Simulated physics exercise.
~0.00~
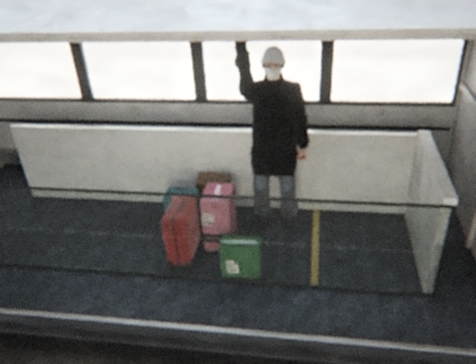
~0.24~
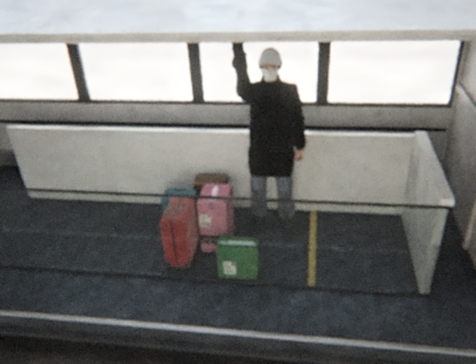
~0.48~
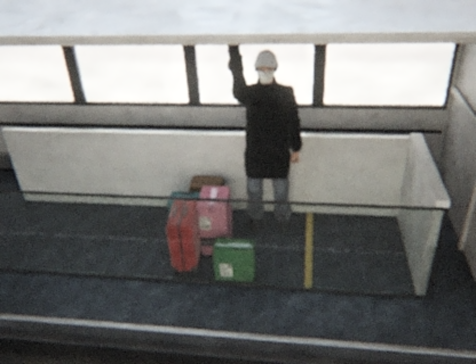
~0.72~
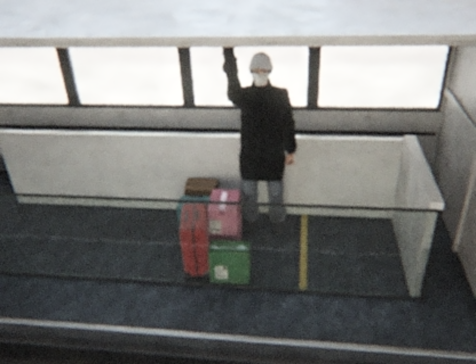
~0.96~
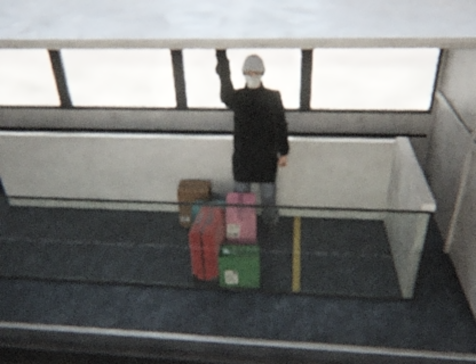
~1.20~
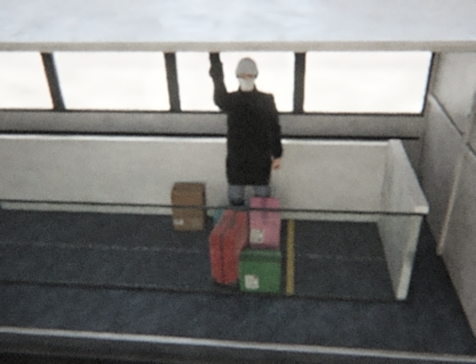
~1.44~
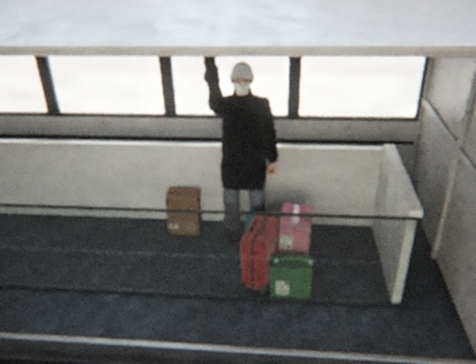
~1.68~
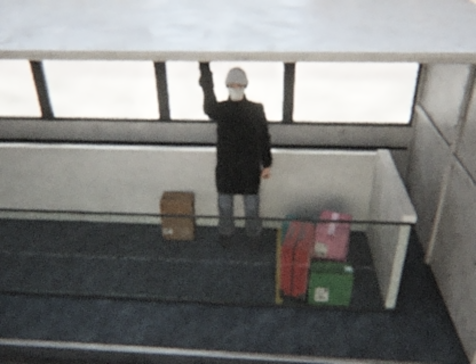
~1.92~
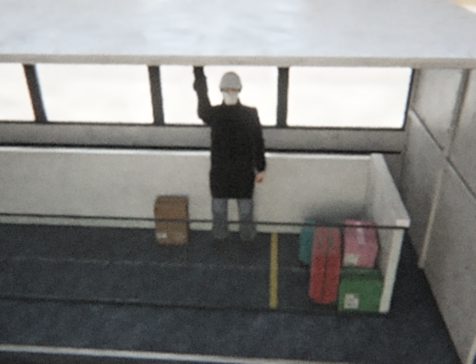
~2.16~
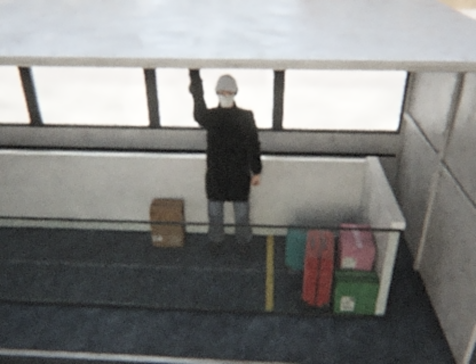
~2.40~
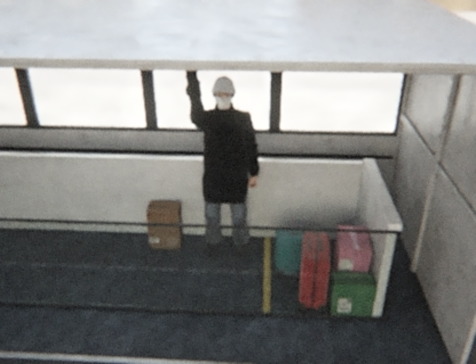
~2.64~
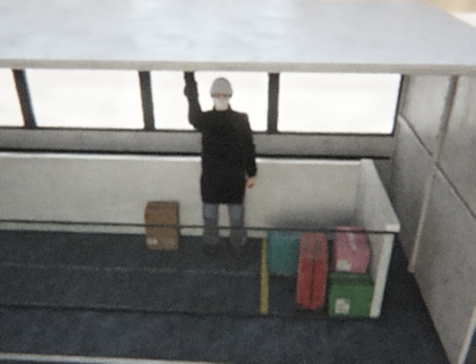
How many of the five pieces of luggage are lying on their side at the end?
None of them are lying on their side, as all five pieces are still standing upright at the end.
At first, a red wheeled case, a pink bag, a teal case, a green carton and a brown pack stand close together to the left of a yellow line, beside a passenger in a dark coat with one arm raised to the rail. The red and teal cases start sliding right, and the pink bag and green carton soon travel with them. The brown pack stays behind while the other four cross the line toward the right-hand panel. The teal case then rolls back slightly left. Finally, all five stand upright, with only the brown pack short of the line.
